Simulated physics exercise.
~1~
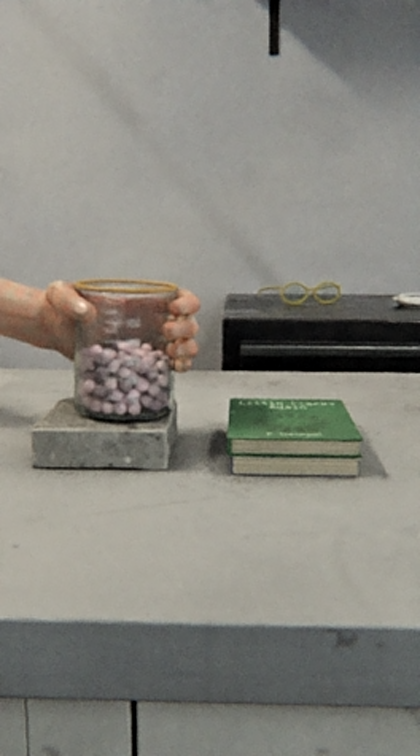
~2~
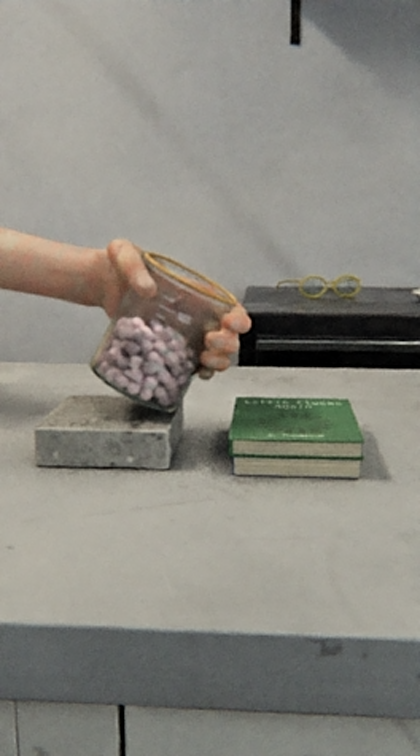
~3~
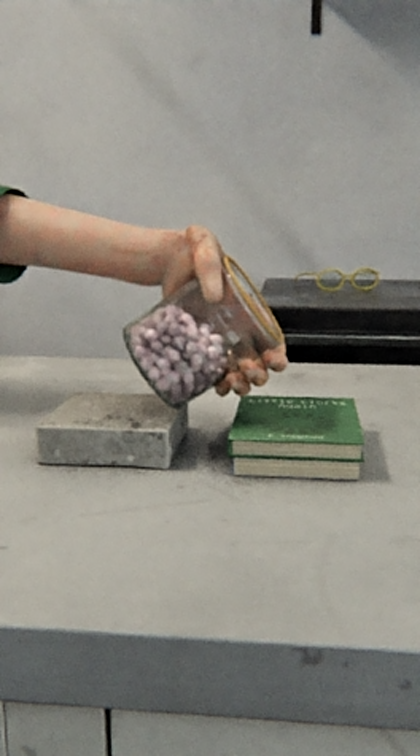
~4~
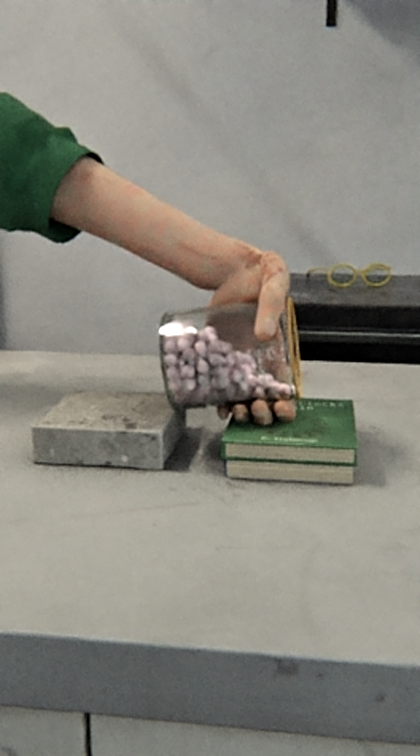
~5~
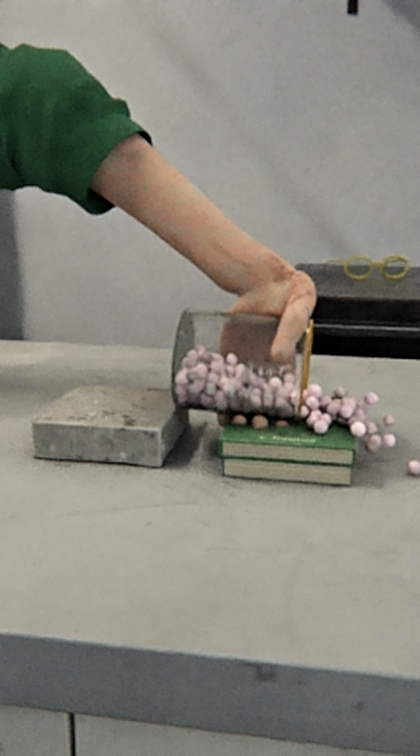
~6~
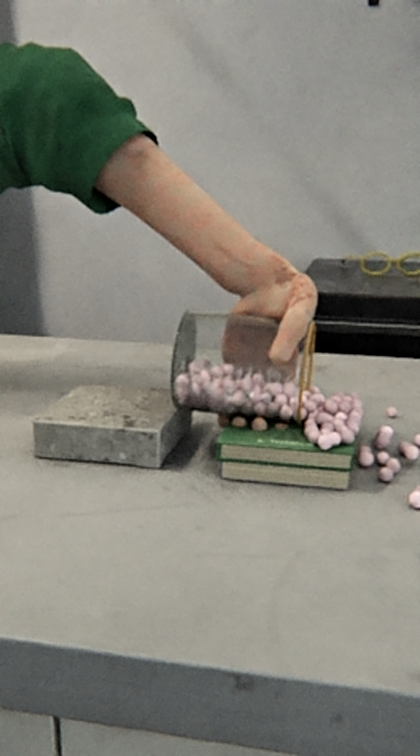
A clear glass beaker with a yellowish rim, part-filled with pale pink pearls, stands on a rough grey block at the left of a grey counter, seen from the front and slightly above as the view drifts sideways. Two green books lie stacked to its right, with yellow glasses on a dark surface behind. A hand lifts the beaker and tips it rightward, a green sleeve coming into view. The pearls slide toward the rim as it lowers onto the books. Lying on its side, still held, it spills some pearls over the books and counter, while most remain inside.
